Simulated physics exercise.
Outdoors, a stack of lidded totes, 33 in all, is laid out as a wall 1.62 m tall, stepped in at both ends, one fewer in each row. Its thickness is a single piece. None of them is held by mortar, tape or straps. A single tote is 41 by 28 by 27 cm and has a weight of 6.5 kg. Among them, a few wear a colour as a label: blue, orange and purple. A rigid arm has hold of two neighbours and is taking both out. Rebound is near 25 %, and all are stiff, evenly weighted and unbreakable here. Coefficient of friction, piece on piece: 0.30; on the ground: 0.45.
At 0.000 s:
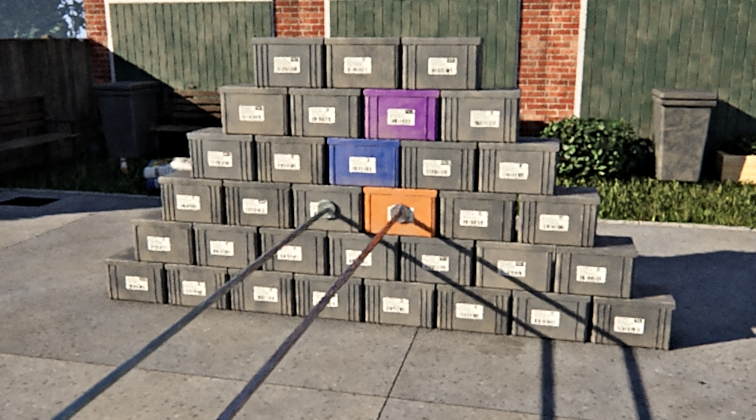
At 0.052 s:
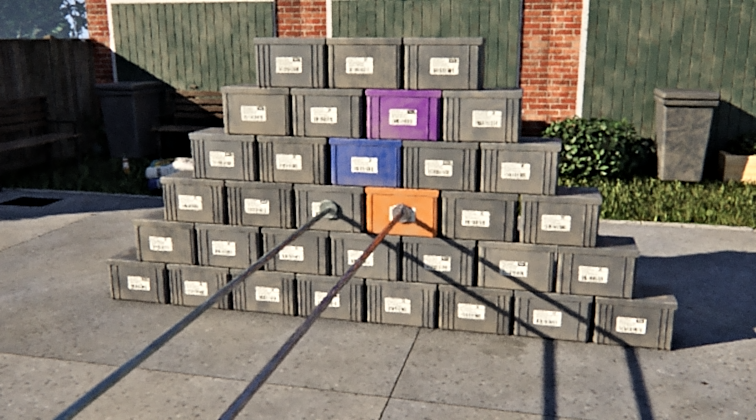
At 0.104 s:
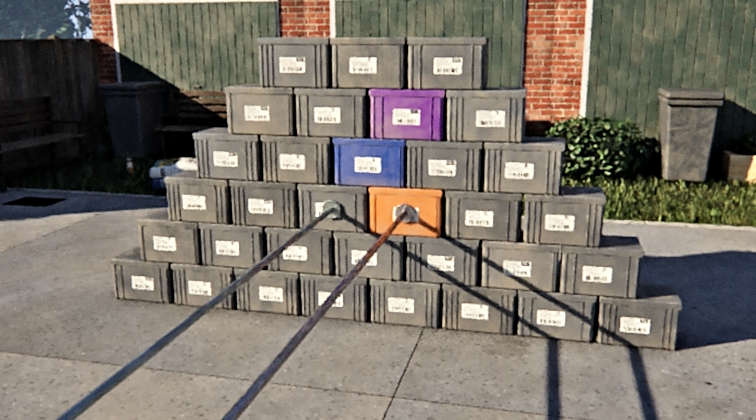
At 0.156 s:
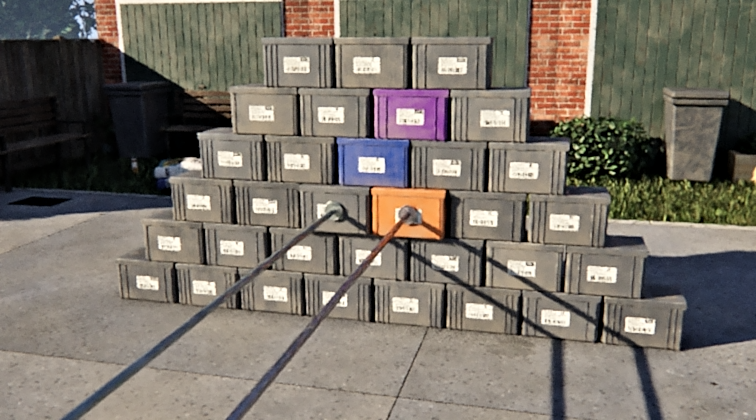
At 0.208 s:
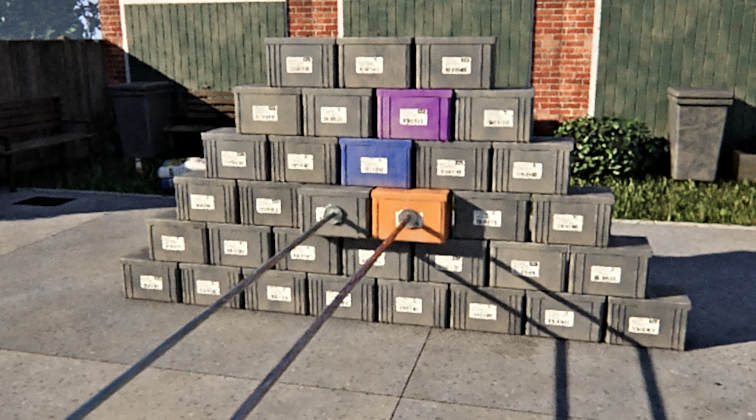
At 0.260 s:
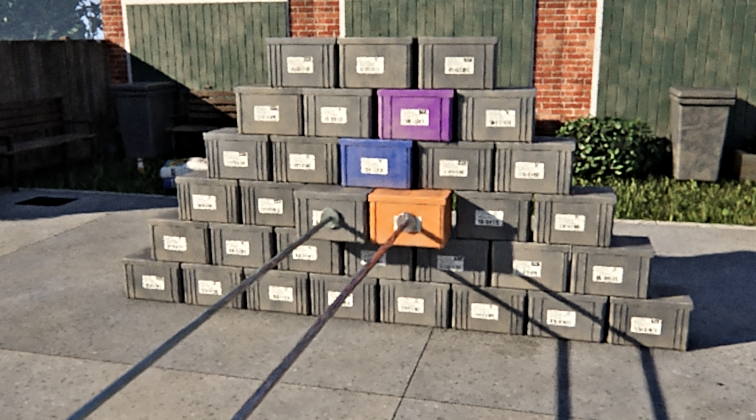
Two rods slowly pull an orange tote and its left neighbour outward from a stacked wall.
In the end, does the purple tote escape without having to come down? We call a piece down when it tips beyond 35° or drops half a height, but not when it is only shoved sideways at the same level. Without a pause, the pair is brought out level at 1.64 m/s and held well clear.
Yes.
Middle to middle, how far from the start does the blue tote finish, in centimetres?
Blue 80.
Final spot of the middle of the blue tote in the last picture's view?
Its centre ends up near pixel (336, 296) in the last picture.
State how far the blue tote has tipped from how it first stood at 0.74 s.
I'd put it at roughly 60 degrees away from its starting angle.
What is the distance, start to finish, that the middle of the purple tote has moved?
Some 10 centimetres.
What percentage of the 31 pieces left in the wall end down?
Close to 5 per cent of them.
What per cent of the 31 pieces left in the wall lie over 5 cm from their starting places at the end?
The share is 10 per cent.
After 0.34 s, none of the 31 other totes down, 6 disturbed; purple tote shifted 7 cm; blue tote leaning 4°.
After 0.46 s, 1 of the 31 other totes down; purple tote shifted 9 cm; blue tote leaning 35°, 10 cm lower.
After 0.74 s, 1 of the 31 other totes down; purple tote shifted 9 cm; blue tote leaning 56°, 60 cm lower.
At rest (1.3 s), 1 of the 31 other totes down; purple tote shifted 9 cm; blue tote on its side; orange tote shifted 73 cm. As the last picture would show them, middles, purple tote near (419, 115), blue tote near (336, 296).
